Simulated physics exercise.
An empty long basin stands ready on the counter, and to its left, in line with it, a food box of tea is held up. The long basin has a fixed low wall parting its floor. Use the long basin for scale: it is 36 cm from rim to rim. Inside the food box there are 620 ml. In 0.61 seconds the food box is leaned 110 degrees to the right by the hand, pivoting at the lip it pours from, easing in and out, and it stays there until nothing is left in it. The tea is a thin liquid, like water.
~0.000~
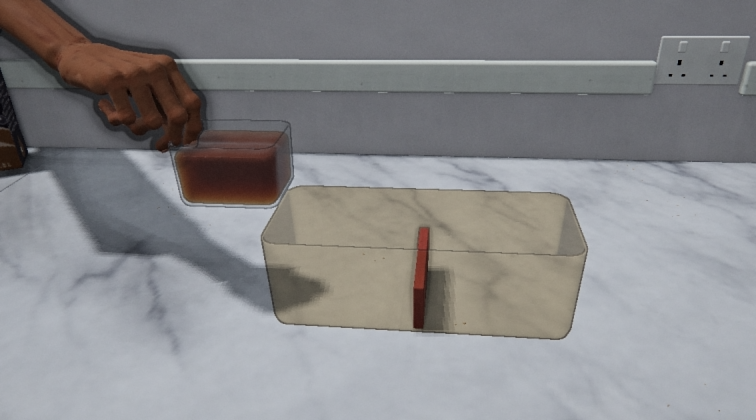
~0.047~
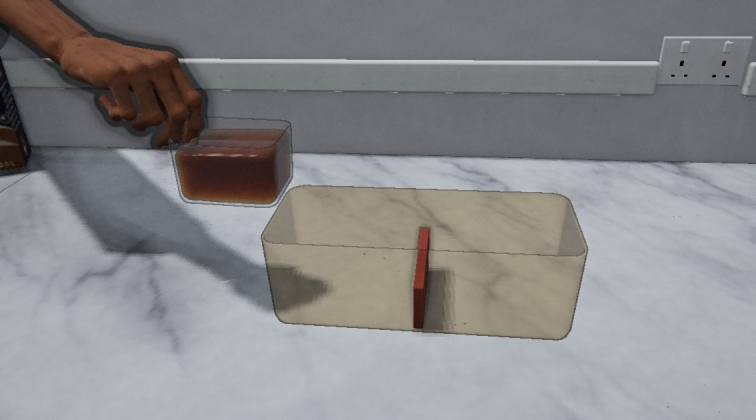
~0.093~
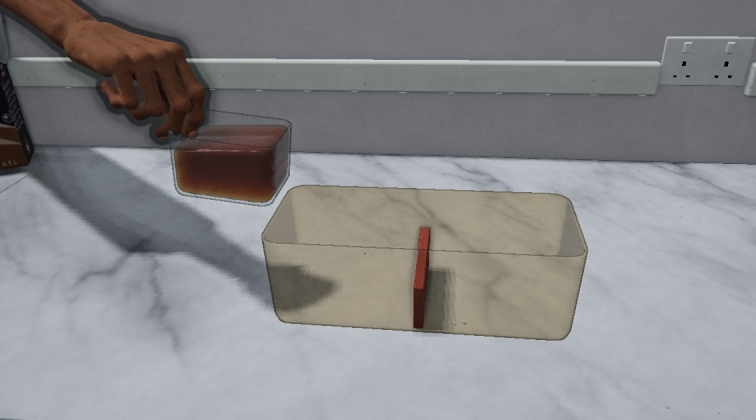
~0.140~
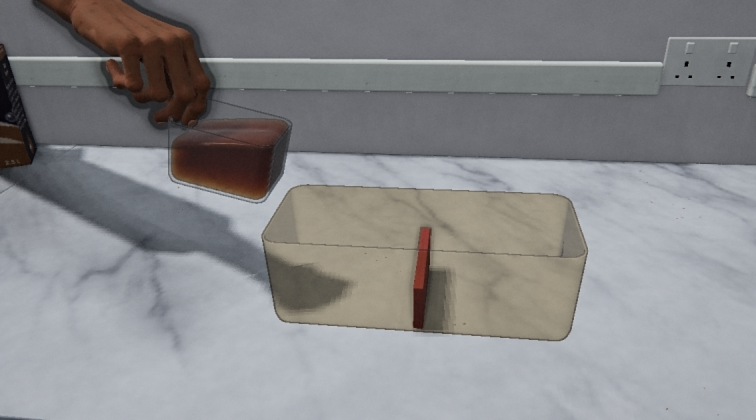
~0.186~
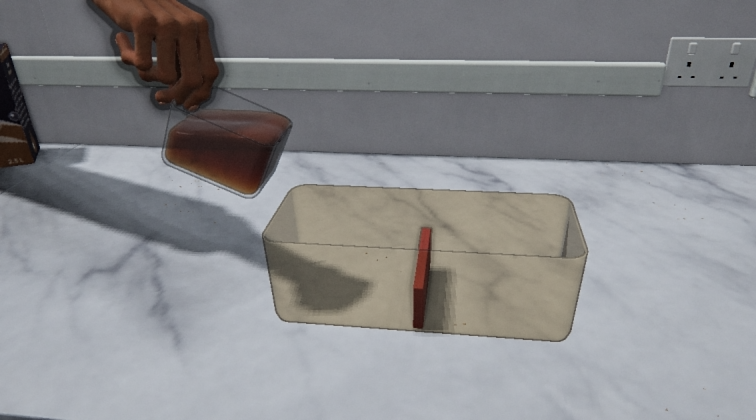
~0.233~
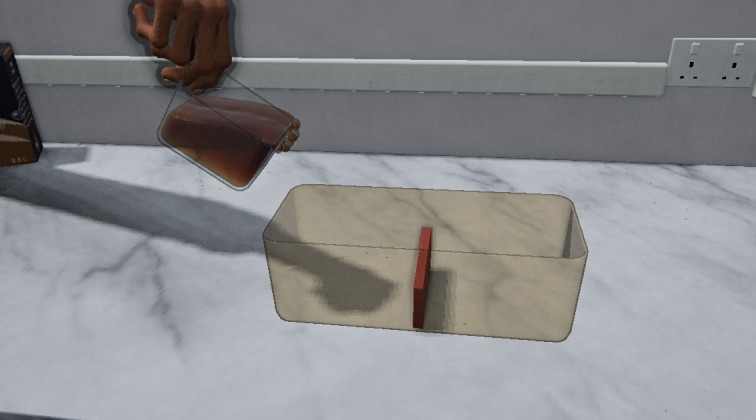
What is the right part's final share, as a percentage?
About 4 per cent.
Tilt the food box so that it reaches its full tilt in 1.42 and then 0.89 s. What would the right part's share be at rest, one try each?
Try 1: 0 %; try 2: 5 %.
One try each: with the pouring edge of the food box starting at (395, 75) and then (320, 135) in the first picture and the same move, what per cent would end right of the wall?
80 per cent first, 40 per cent second.
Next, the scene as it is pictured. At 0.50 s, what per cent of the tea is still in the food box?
Roughly 34 percent.
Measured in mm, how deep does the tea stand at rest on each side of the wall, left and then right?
Left part: About 24 mm; right part: About 0 mm.
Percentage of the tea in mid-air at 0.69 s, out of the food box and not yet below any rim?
Roughly 12 %.
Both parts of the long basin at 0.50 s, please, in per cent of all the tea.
Left side near 18, right side near 0.
Then, 0.50 s in, the tilt is 101° and 33 per cent is still to pour, 17 is left of the wall and 0 right of it.
Then, 0.69 s in, the tilt is 110° and 2 per cent is still to pour, 86 is left of the wall and 1 right of it.
Then, 0.89 s in, the tilt is 110° and 0 per cent is still to pour, 92 is left of the wall and 3 right of it.
Then, 1.11 s in, the tilt is 110° and 0 per cent is still to pour, 94 is left of the wall and 4 right of it.
Finally, 94 per cent lies left of the wall, 4 right of it and 3 outside.
